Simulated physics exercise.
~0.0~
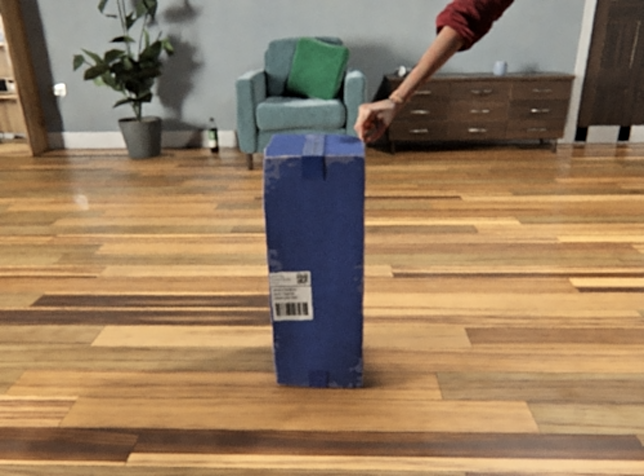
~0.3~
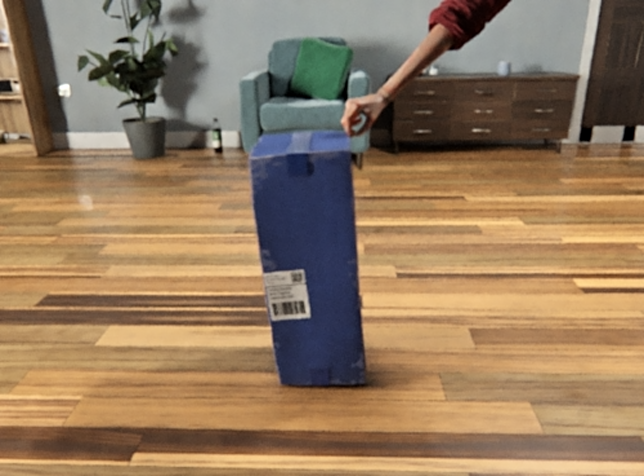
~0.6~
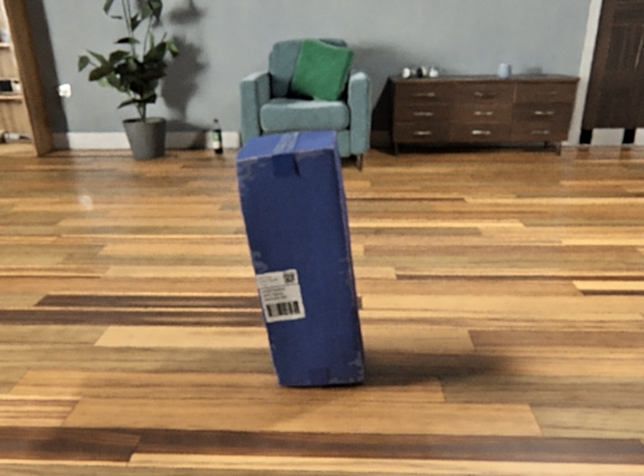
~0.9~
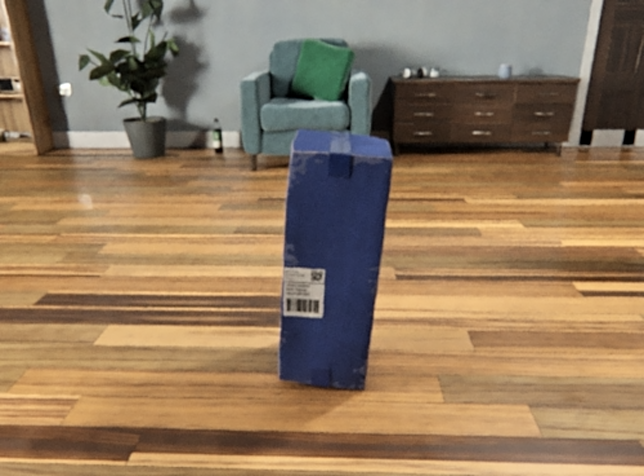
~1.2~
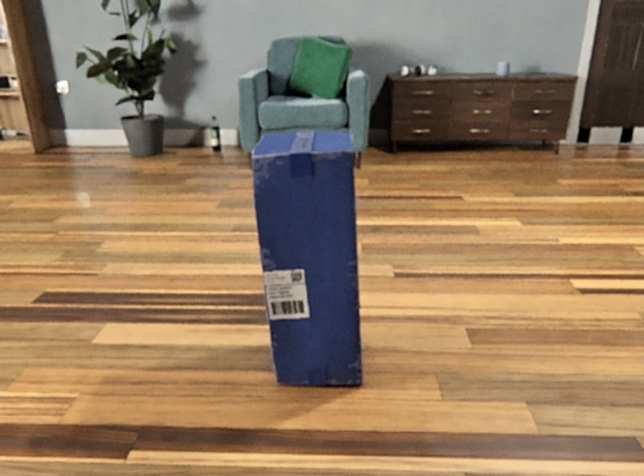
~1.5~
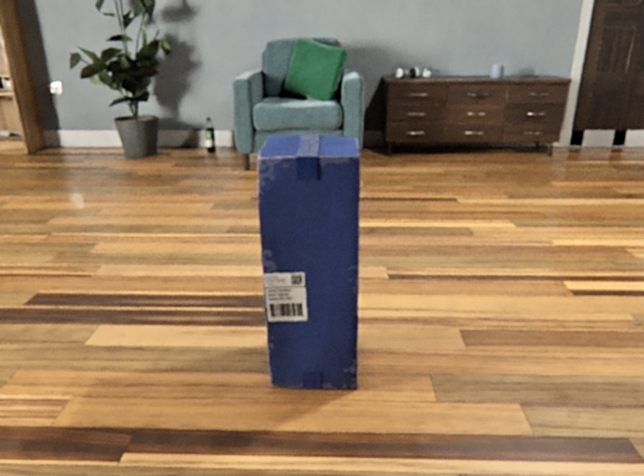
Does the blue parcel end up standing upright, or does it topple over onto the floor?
The blue parcel stays standing, rocking from side to side before it settles upright on its base.
